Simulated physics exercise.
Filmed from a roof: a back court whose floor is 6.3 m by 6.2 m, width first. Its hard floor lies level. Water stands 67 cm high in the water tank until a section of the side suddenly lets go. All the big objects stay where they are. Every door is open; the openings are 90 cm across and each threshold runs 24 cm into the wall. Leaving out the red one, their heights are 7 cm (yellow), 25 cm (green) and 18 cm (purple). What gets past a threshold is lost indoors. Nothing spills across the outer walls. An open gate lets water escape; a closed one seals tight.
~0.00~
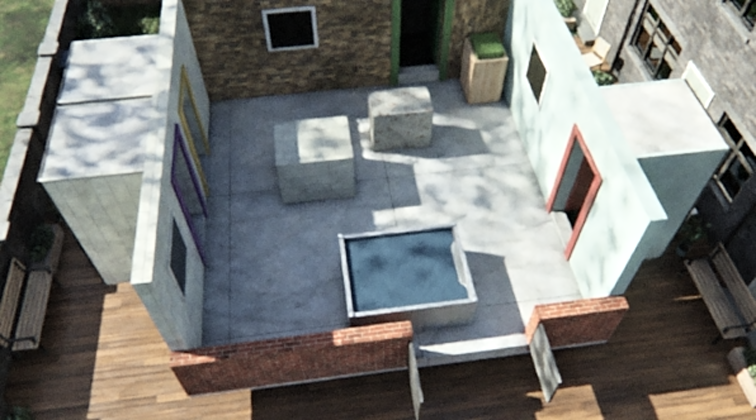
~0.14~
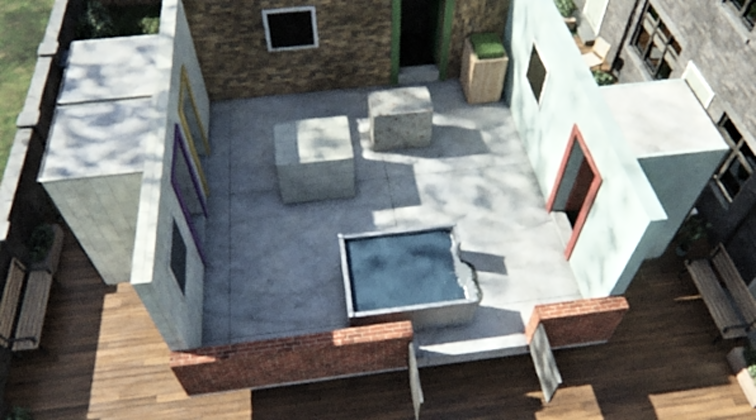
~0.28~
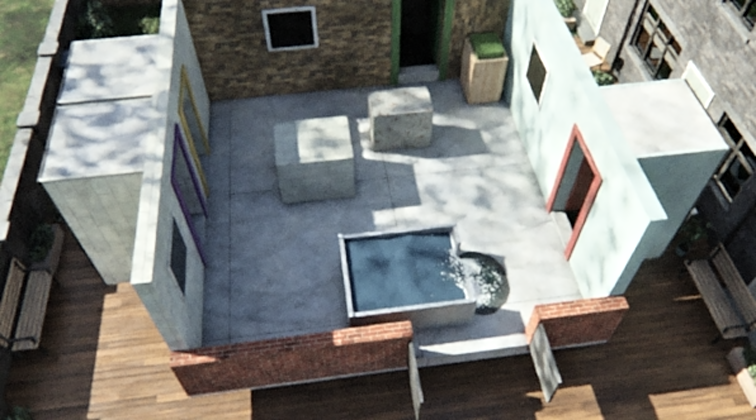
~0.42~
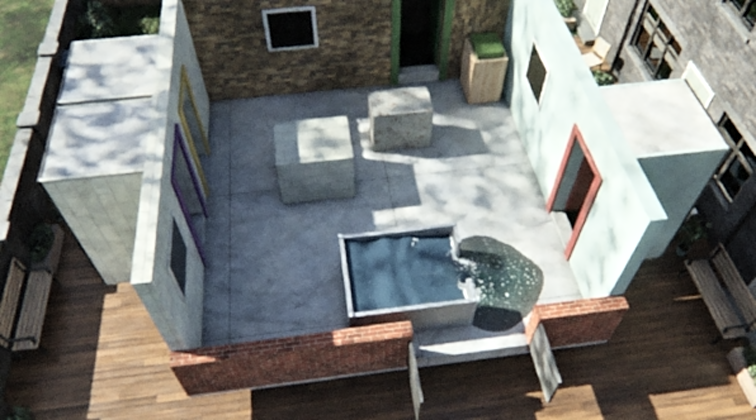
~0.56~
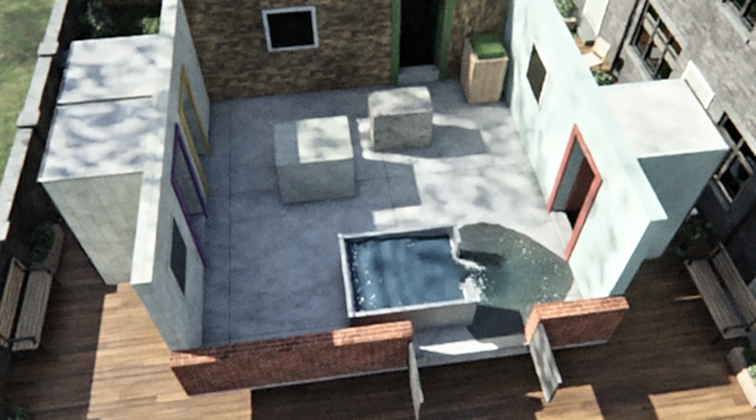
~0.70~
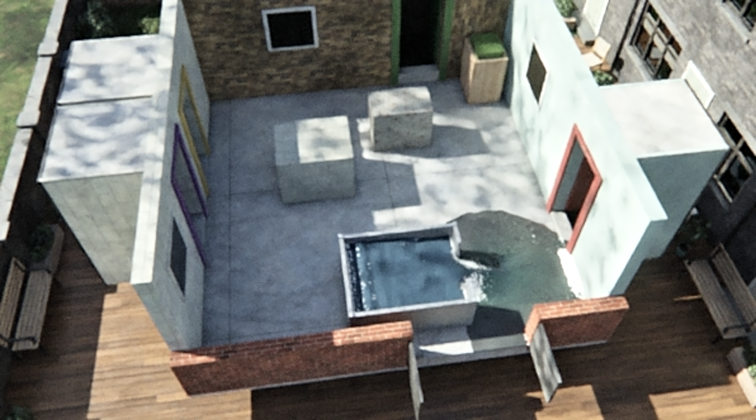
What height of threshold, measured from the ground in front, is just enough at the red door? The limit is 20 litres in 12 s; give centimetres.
About 21 cm.
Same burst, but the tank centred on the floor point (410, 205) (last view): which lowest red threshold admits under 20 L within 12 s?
Some 17 cm.
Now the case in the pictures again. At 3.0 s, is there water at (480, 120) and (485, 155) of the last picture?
In turn: Under water, flooded.
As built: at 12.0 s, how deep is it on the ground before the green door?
Roughly 5.5 cm deep.
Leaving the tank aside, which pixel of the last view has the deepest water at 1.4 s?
Near (583, 323).
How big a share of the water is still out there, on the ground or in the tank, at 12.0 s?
Roughly 74 in a hundred.
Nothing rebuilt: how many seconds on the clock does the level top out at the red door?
Around 1.8 s.
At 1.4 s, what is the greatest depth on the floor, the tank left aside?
About 40 cm.
After 1.4 s water covers 15 % of the floor, deepest (40 cm) near (583, 323); 19 cm at the red door, 39 litres in over its 7 cm threshold.
After 3.0 s water covers 25 % of the floor, deepest (22 cm) near (531, 299); 17 cm at the red door, 156 litres in over its 7 cm threshold.
After 12.0 s water covers 80 % of the floor, deepest (7 cm) near (227, 102); 5 cm at the red door, 254 litres in over its 7 cm threshold.
At the red door as built, the water arrived by 0.8 s and peaked near 23 cm at 1.8 s.
With a threshold of 19 cm, 32 litres would have come in within the 12 s; with 25.5 cm, 4 litres. So under 20 litres takes about 21 cm.
